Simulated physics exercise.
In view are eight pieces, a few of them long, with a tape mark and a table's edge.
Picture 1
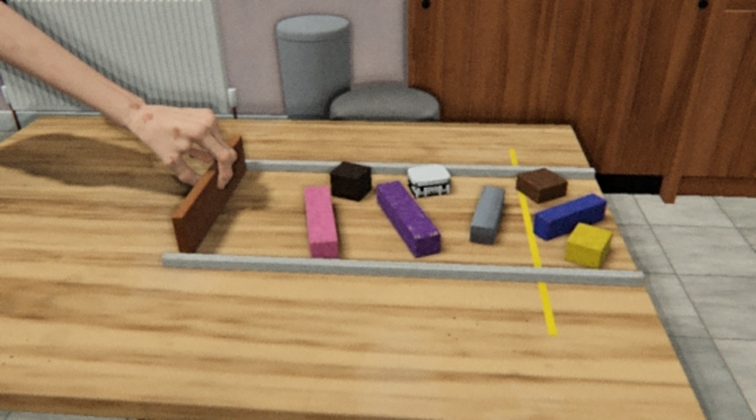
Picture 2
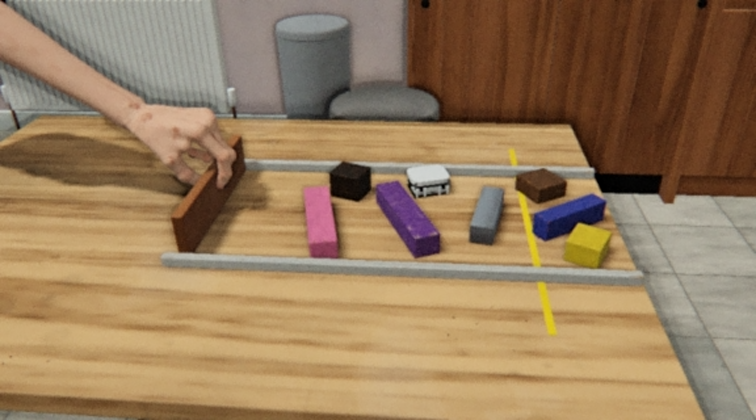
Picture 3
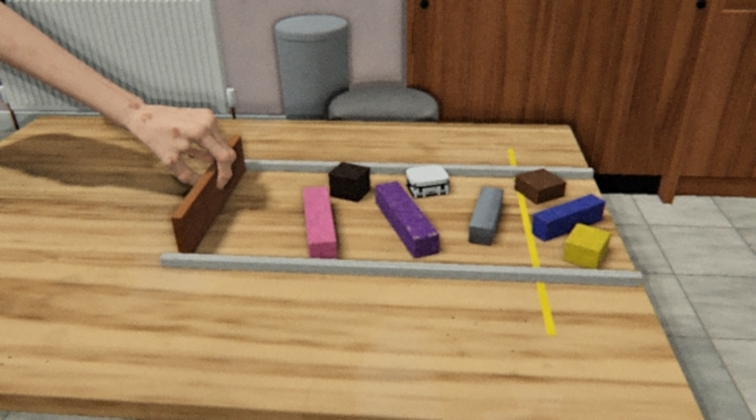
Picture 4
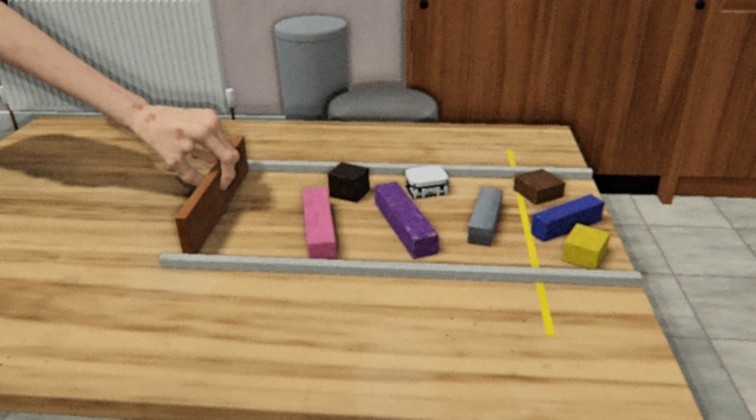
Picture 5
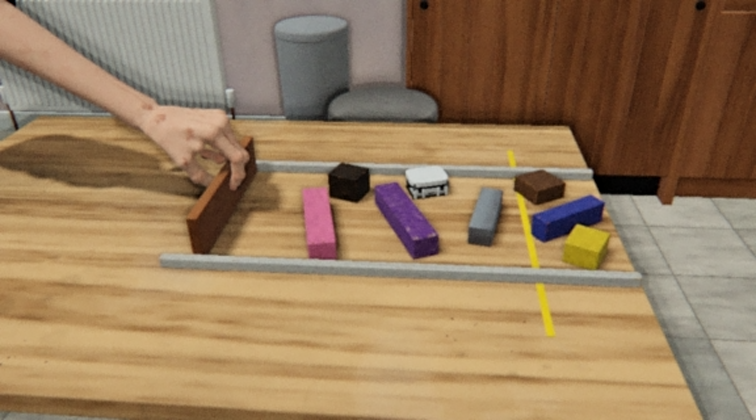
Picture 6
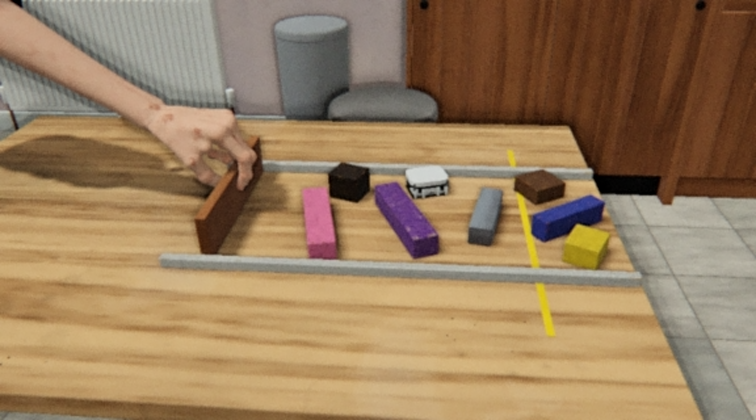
A hand reaches in from the left over a wooden table, seen from slightly above, with a grey bin and wooden cupboards behind. It grips a brown board between two grey rails, with black, pink, purple, white and grey pieces to the right, and brown, blue and yellow ones near a yellow tape line. The hand slides the board slightly rightward, while the pieces stay essentially still.
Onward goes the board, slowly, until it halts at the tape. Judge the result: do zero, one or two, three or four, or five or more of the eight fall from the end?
The board is going to sweep off no more than two, but at least one.
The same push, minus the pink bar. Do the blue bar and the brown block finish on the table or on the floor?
The blue bar is kept; the brown block falls.
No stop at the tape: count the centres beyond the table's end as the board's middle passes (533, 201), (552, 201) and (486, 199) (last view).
2; 4; 0.
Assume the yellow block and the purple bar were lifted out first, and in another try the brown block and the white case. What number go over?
The first removal gives 1, the second gives 1.
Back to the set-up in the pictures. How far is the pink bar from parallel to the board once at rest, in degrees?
Angle: Close to 0 degrees.
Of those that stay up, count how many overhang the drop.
I get 1.
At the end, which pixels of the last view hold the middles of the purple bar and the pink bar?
For the purple bar it's (569, 223), and for the pink bar it's (544, 231).
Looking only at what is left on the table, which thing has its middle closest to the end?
Result: The yellow block.
Soon after, none off yet; yellow block at rest near (586, 247); blue bar at rest near (568, 218); brown block at rest near (539, 187).
Then, none off yet; yellow block moving near (590, 249); blue bar moved a little near (593, 217); brown block moved about its own width near (571, 189).
At rest, the number that fall off is one or two; fallen, brown block and blue bar.
